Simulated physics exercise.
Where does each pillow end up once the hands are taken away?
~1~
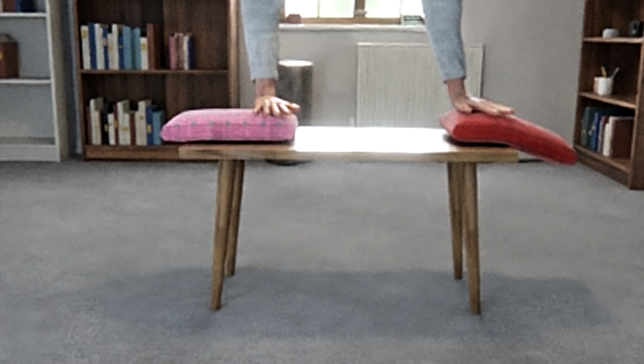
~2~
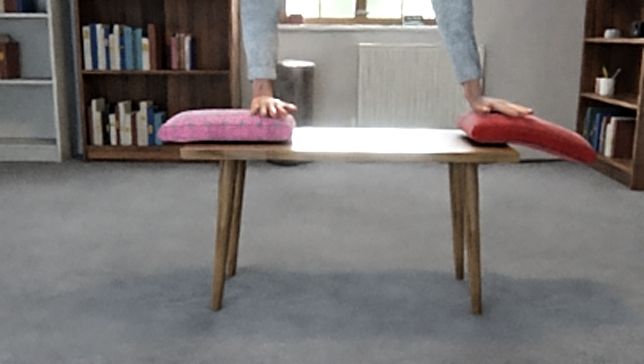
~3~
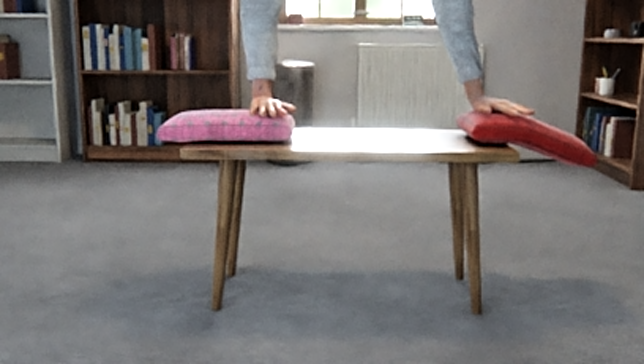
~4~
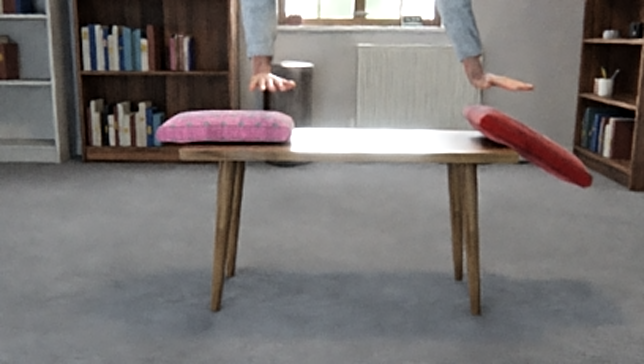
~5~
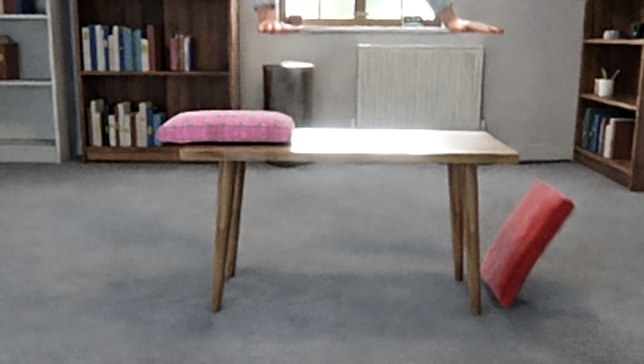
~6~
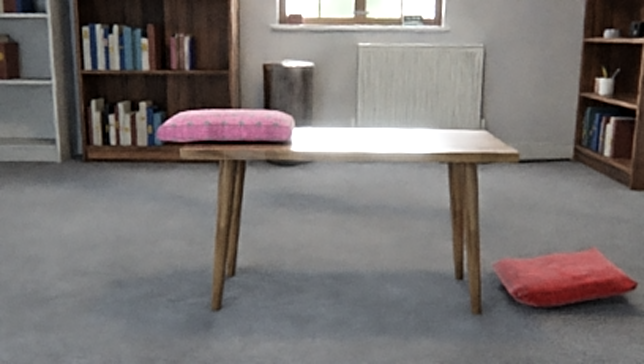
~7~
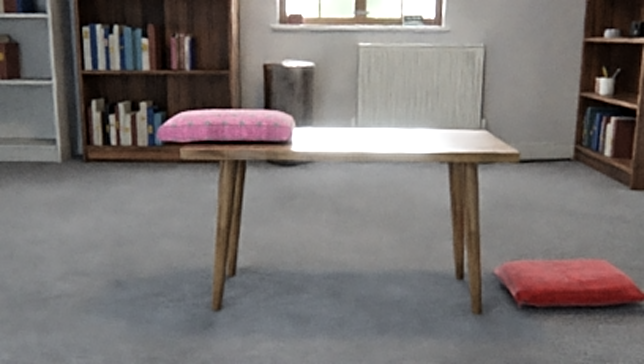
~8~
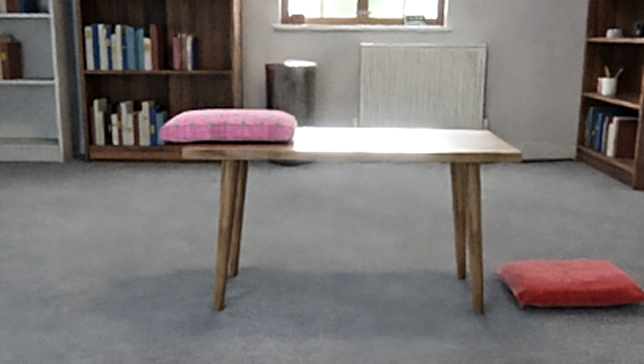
The pink pillow stays on the left end of the bench, while the red pillow tips over the right end and falls to the floor.
